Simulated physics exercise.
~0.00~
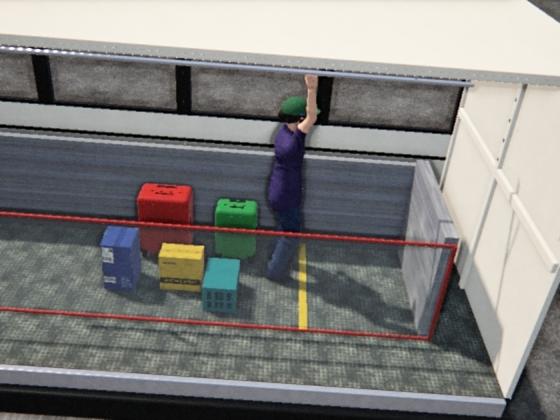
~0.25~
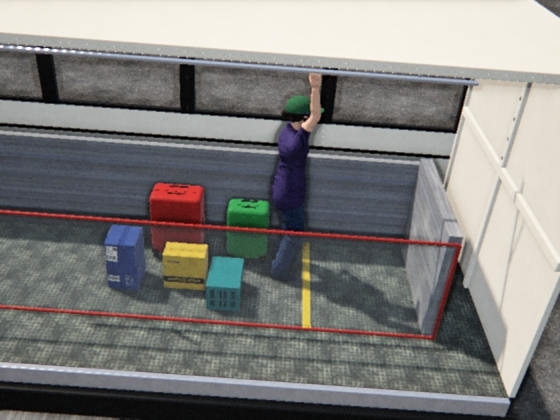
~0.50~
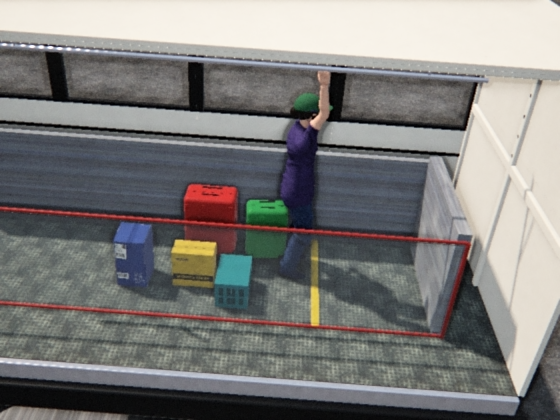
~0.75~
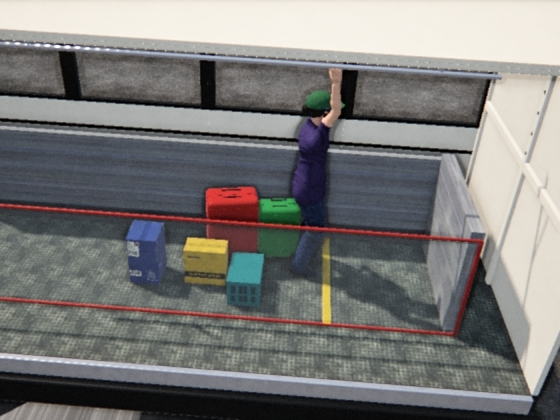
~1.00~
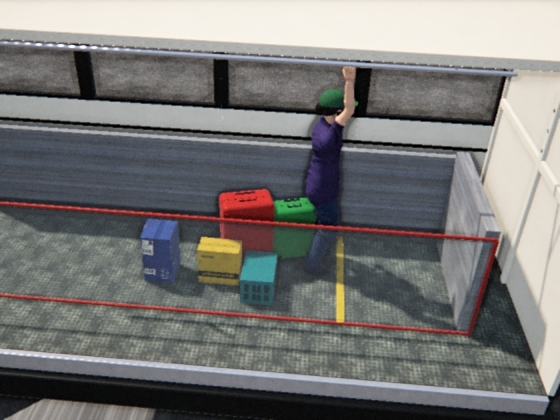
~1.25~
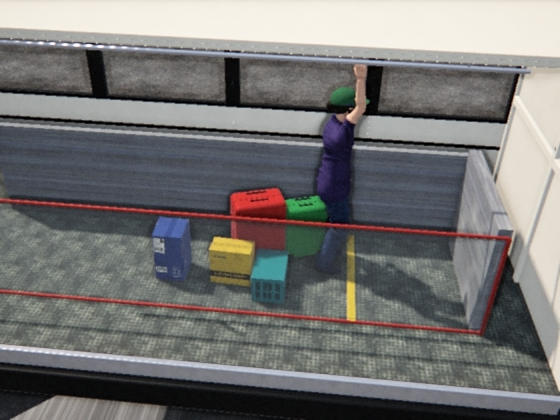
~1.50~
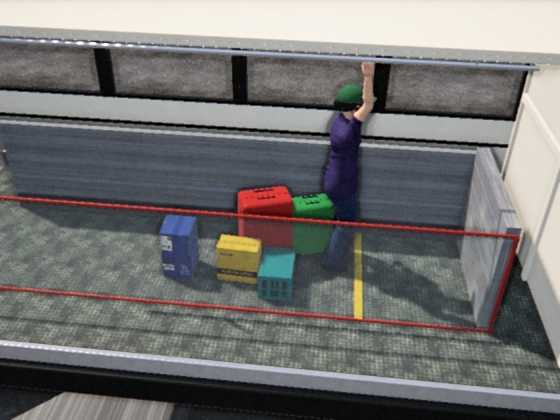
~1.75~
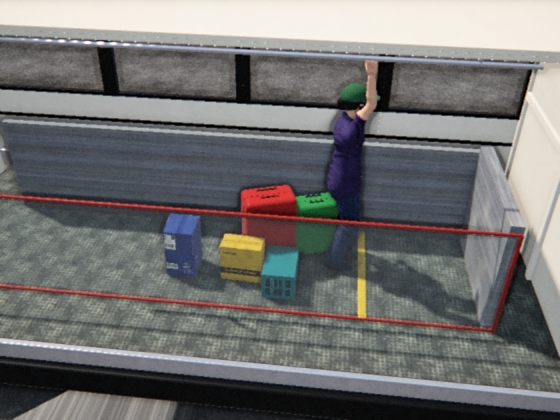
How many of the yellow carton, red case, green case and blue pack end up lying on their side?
None of them end up on their side, as the yellow carton, red case, green case and blue pack all stay upright.
To begin with, a red case and a smaller green case stand near a traveller in a purple top and green cap, who holds one arm up to a rail, with a blue pack, a yellow carton and a teal crate nearby. The green case rolls slightly right, and the red case rolls the same way. The red case closes the gap until it is right beside the green one, and both settle. The view drifts left while the pack, carton and crate keep their places. Finally, all the luggage rests upright, short of the yellow line.
